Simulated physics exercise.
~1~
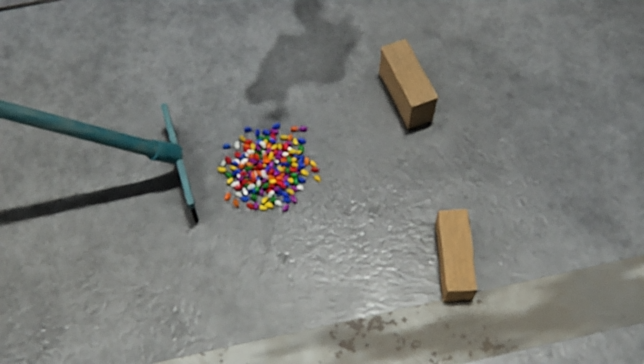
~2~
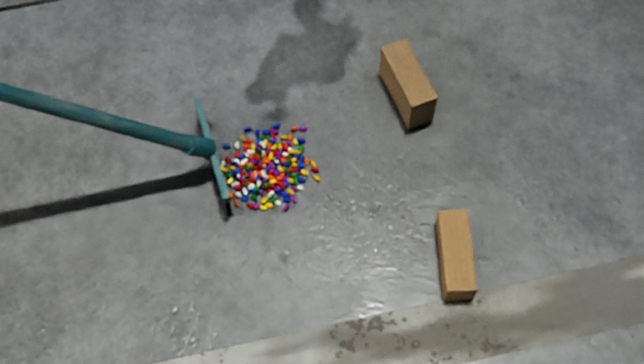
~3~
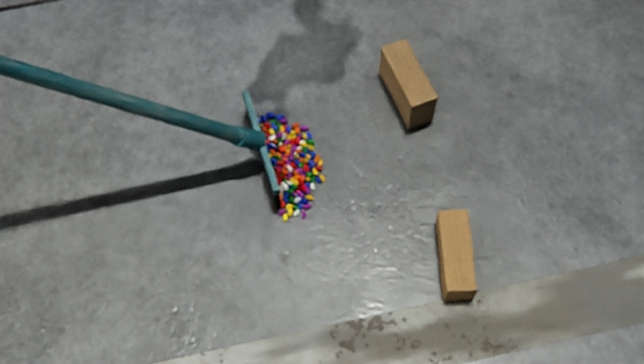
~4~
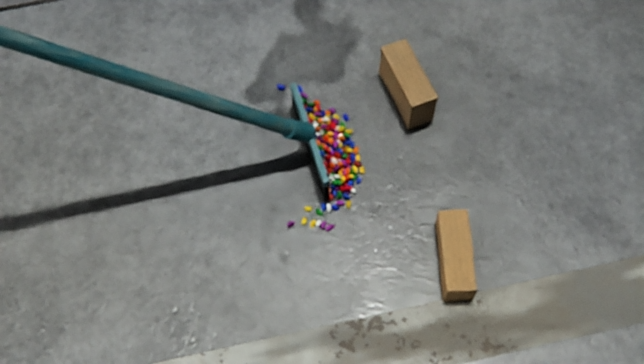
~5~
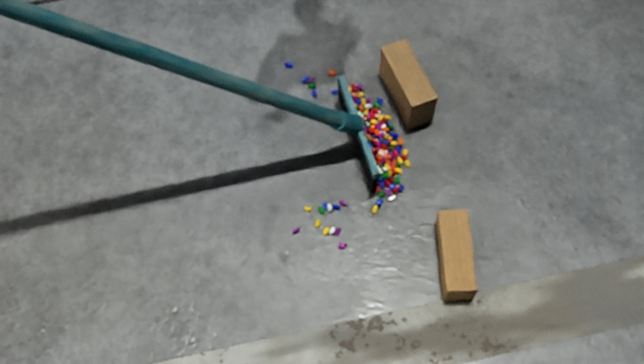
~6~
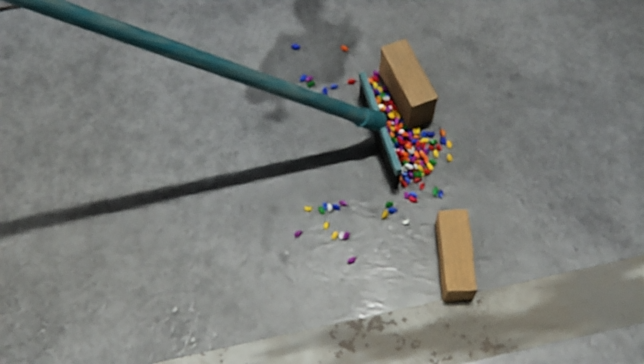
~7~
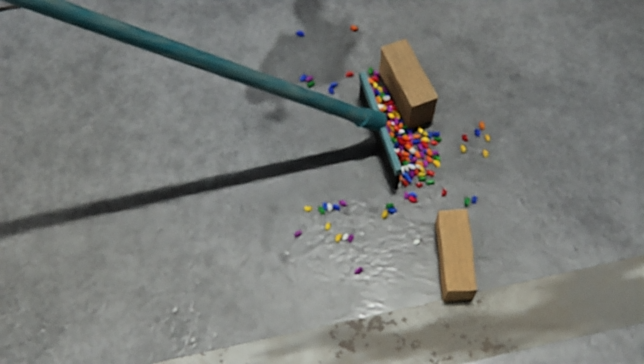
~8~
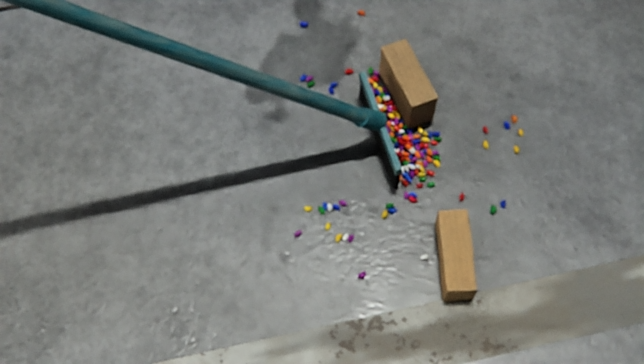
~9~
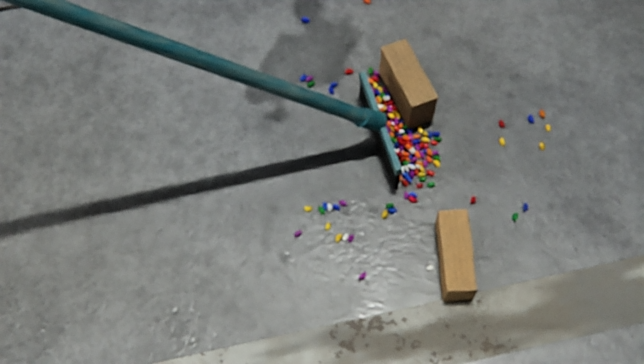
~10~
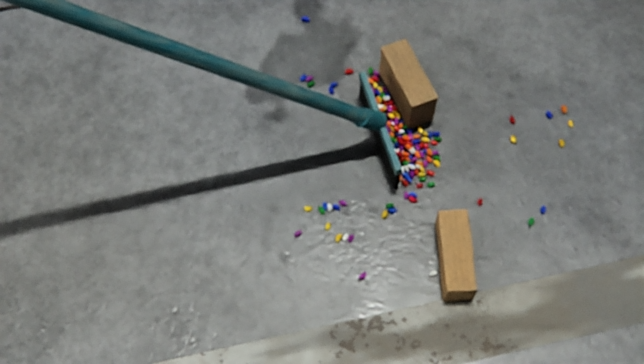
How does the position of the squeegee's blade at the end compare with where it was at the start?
At the start the blade was on the left, short of the jelly bean pile. By the end it was farther right and slightly higher, close to the left side of the upper wooden block.
A green squeegee pushed a pile of colorful jelly beans right across a wet gray floor toward two wooden blocks, leaving stragglers behind, then stopped by the upper block with most beans bunched against it while a few rolled on past.
